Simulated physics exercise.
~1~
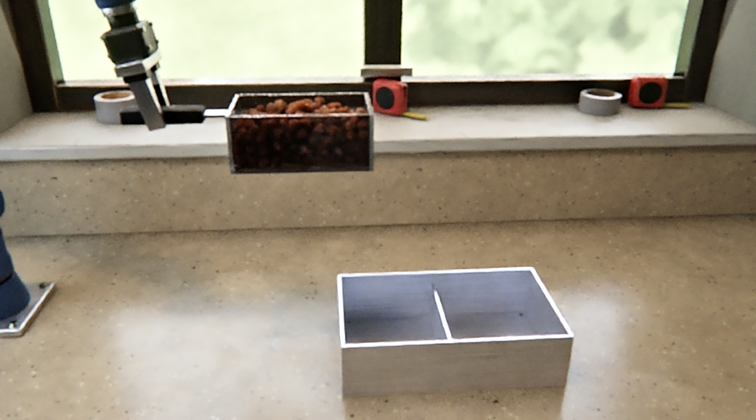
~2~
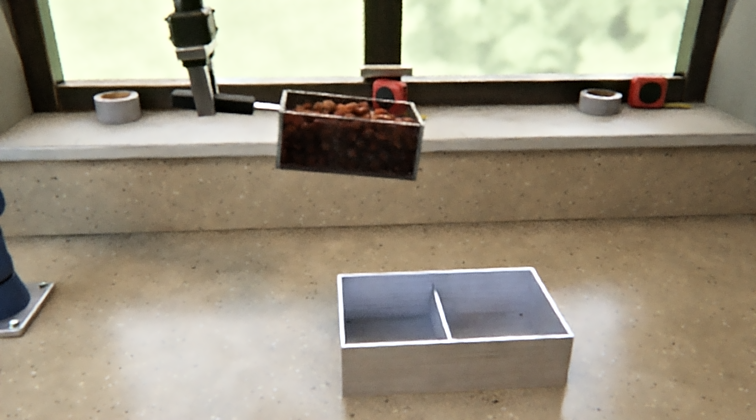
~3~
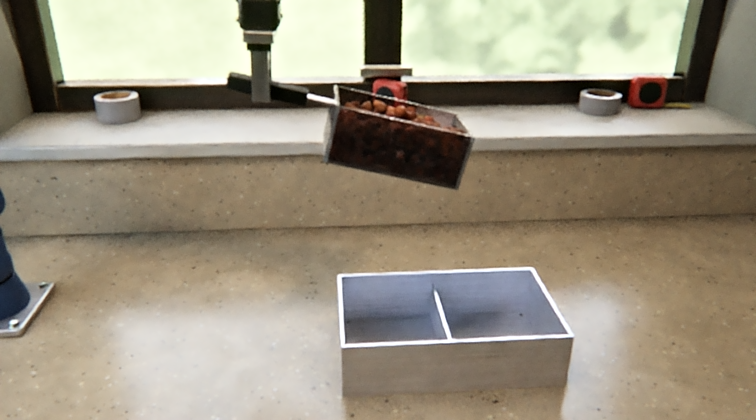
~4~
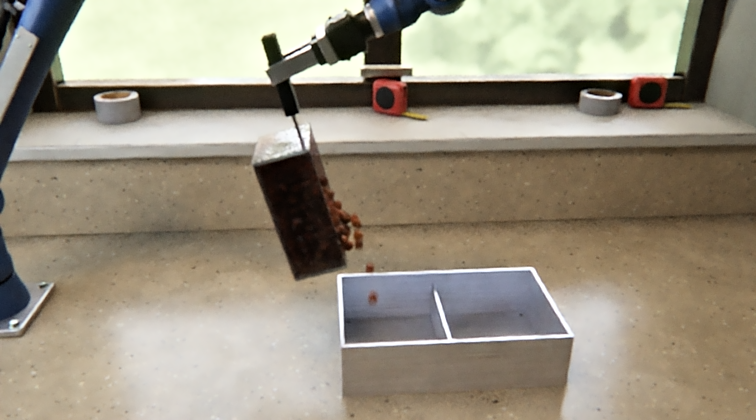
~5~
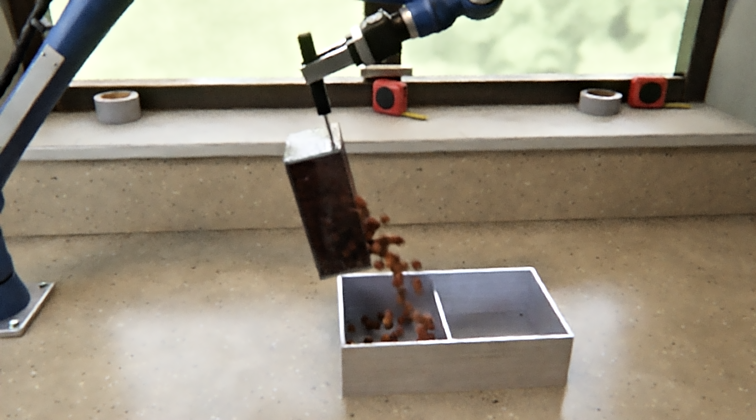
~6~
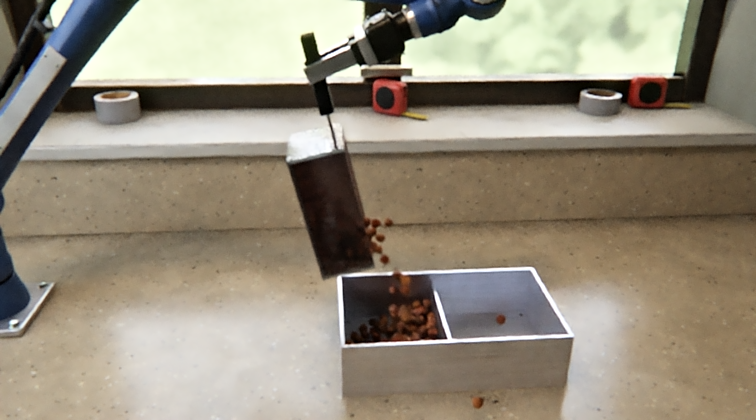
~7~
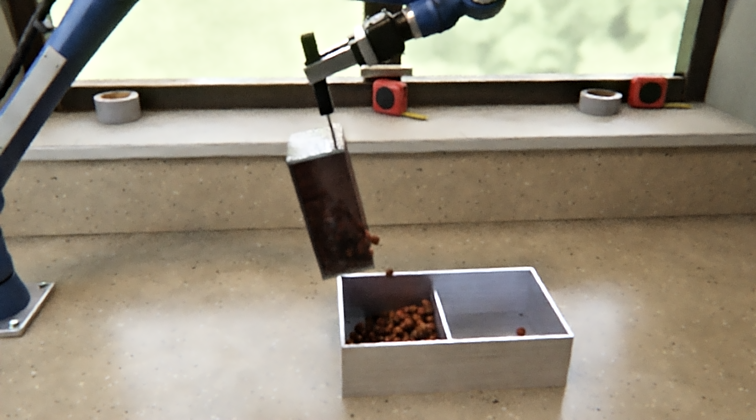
At the start, a robot arm holds a clear box of small reddish-brown nuts level above a pale, two-part crate on a speckled counter by a window. The arm carries the box to the right and begins to tilt it. It then tips the box steeply, back to the left, and the first nuts tumble out. As the box shifts slightly right and stays steep, a stream pours into the crate's left part. A stray lands in the right part and another drops in front. Finally, the left part holds a pile, the right just one nut, and some remain in the box.
